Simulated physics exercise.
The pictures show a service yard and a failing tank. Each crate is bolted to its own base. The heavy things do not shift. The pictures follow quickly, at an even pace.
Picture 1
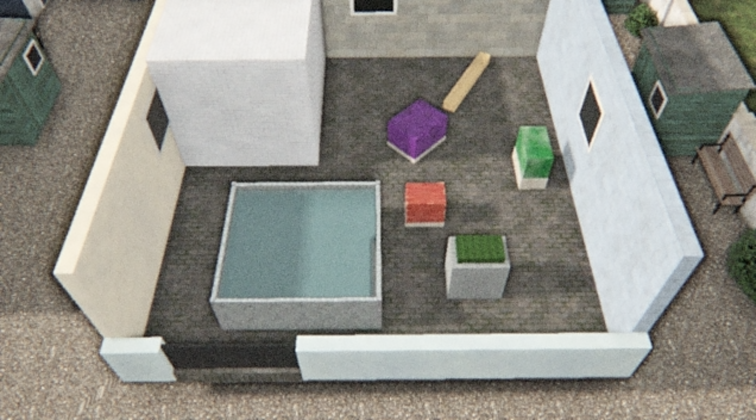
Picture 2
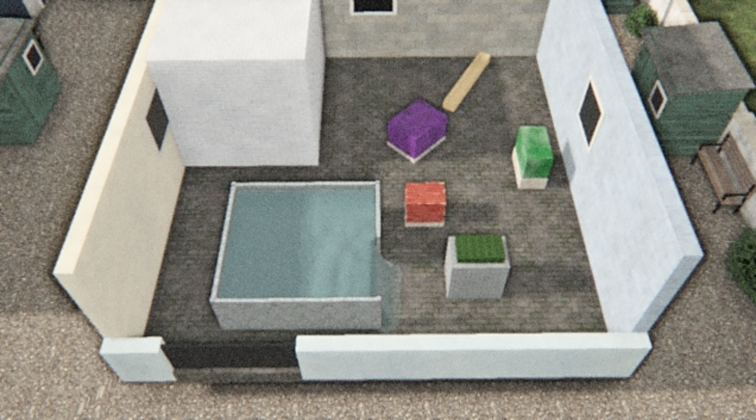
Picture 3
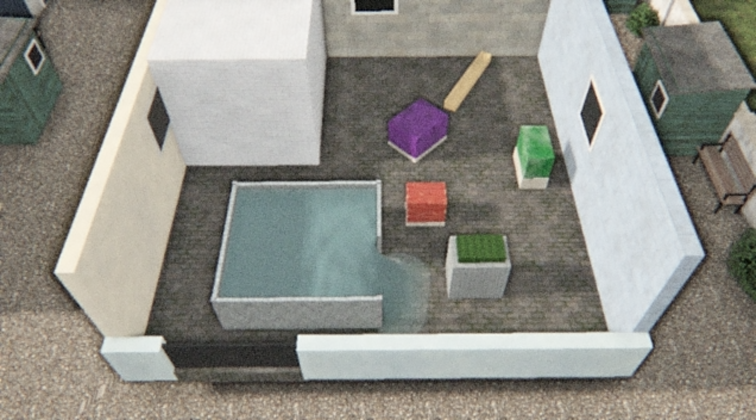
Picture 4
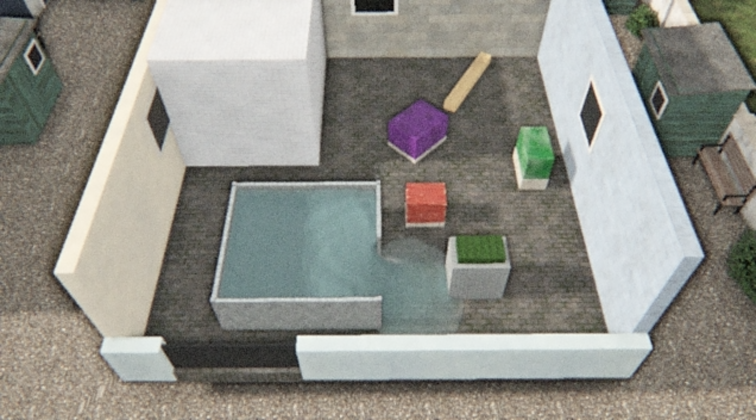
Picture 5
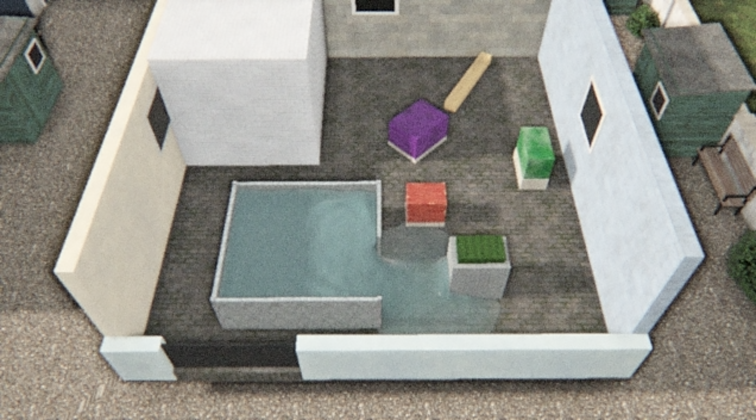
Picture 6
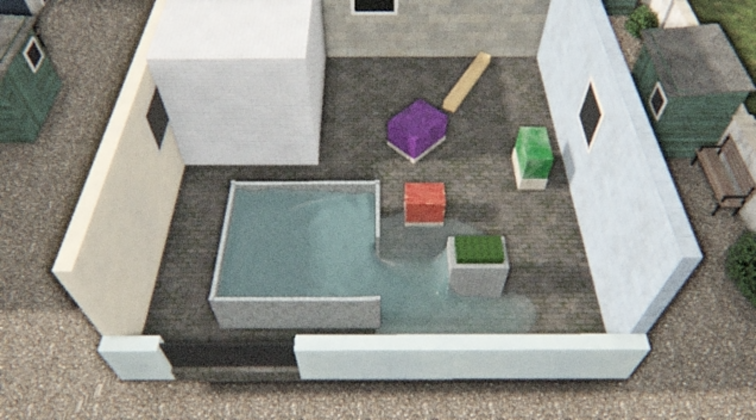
In a walled service yard, a tank of water sat still, then its right side opened and water poured out, spreading rightward across the paving and around the planter with the green top.
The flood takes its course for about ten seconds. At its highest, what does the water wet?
One by one: The green crate gets wet; the red crate gets wet; the purple crate gets wet.
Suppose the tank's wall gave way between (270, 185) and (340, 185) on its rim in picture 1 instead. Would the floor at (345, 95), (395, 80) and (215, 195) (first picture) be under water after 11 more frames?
In turn: Flooded, covered, under water.
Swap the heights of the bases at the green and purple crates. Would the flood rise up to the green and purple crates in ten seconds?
My reading: The green one is soaked, the purple one stays dry.
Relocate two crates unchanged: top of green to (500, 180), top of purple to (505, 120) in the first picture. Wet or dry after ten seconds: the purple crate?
In short: The purple crate is topped.
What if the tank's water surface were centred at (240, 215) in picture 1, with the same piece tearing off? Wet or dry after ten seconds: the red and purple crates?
Then: The red crate is soaked, the purple crate is wetted.
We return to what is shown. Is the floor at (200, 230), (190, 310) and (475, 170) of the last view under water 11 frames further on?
In that order: Dry, dry, flooded.
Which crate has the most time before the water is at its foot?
The purple-painted one.
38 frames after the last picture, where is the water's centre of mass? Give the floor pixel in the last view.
Near (434, 218).
A moment on, water covers 20 % of the floor; the green crate water round its plinth, the red crate water round its plinth, the purple crate not reached.
Next, water covers 35 % of the floor; the green crate water round its plinth, the red crate water round its plinth, the purple crate water round its plinth.
Then, water covers 50 % of the floor; the green crate water round its plinth, the red crate water round its plinth, the purple crate water round its plinth.
Later, water covers 80 % of the floor; the green crate water round its plinth, the red crate water round its plinth, the purple crate water round its plinth.
In the end, water covers 100 % of the floor; the green crate was topped, the red crate was topped, the purple crate was topped.
